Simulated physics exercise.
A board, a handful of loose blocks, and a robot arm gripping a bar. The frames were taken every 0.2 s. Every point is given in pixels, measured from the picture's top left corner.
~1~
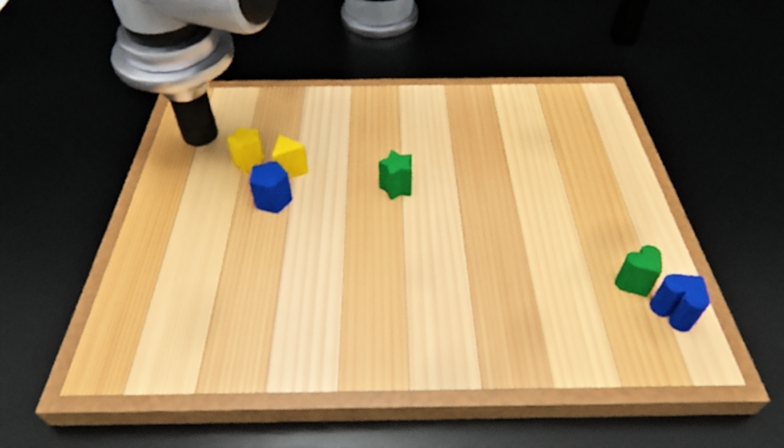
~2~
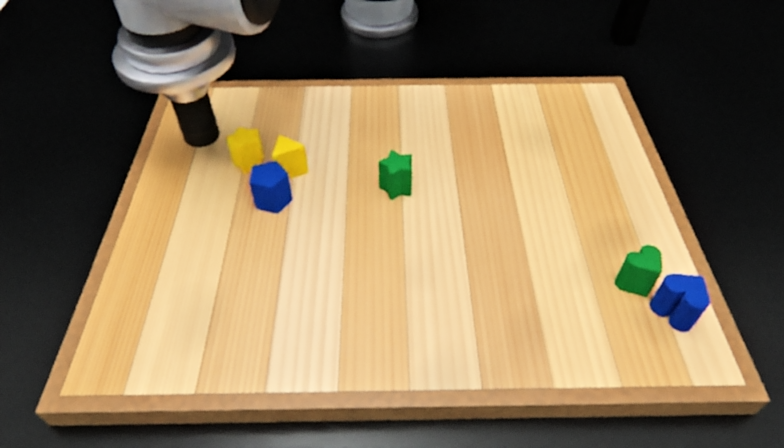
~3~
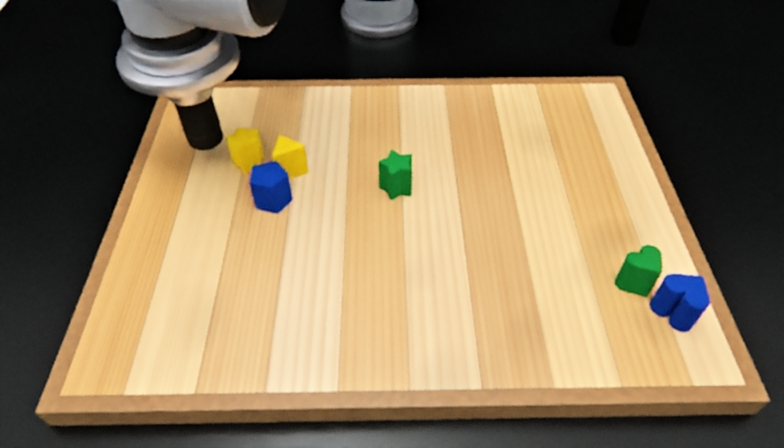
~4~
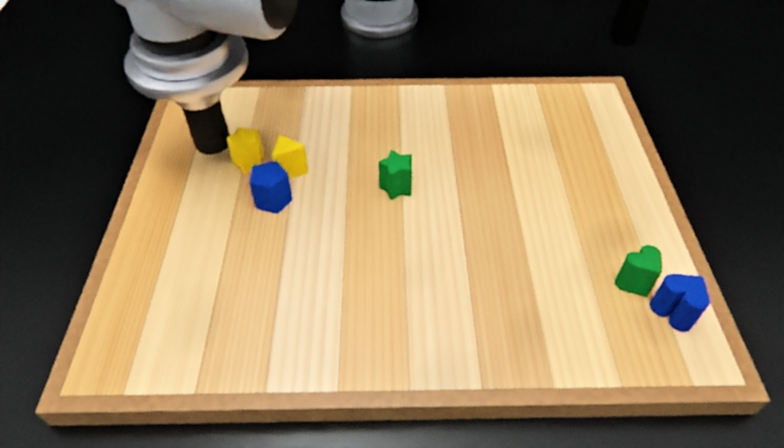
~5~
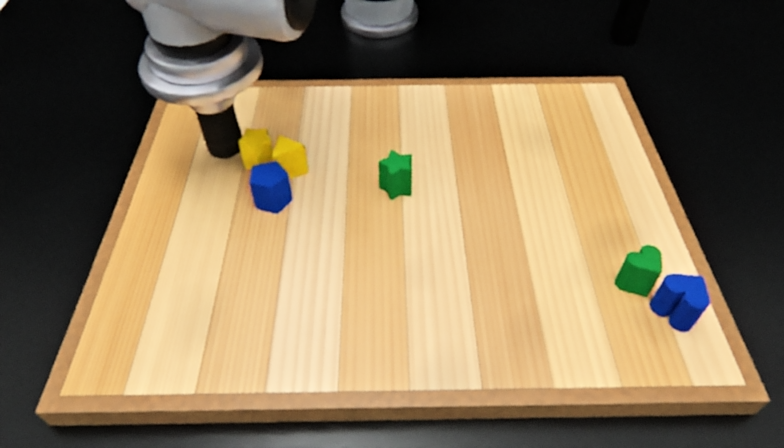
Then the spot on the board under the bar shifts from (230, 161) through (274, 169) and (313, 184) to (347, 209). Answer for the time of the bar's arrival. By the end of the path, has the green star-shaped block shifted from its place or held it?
It does get moved.
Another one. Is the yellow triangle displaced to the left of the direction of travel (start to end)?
Answer: Yes.
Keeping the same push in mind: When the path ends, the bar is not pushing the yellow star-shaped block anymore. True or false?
This is true.
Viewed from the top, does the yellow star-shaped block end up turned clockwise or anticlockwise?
I'd predict that, seen from above, the yellow star-shaped block rotates counter-clockwise.
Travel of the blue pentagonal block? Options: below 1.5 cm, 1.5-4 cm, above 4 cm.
The blue pentagonal block ends up very close, under 1.5 cm away.
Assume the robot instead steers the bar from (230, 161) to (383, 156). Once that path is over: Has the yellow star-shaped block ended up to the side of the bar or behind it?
No, I don't think so.
The first path, step by step. One third of the way, bar at (272, 155); yellow star-shaped block at (300, 142), turned 15° anticlockwise; yellow triangle at (319, 153), turned 30° clockwise.
Two thirds of the way, bar at (312, 171); yellow star-shaped block at (342, 154), turned 25° anticlockwise; yellow triangle at (364, 164), turned 20° clockwise.
At the end, bar at (346, 195); yellow star-shaped block at (370, 166), turned 60° anticlockwise; blue pentagonal block not moved; yellow triangle at (396, 176); green star-shaped block at (409, 159), turned 20° anticlockwise.
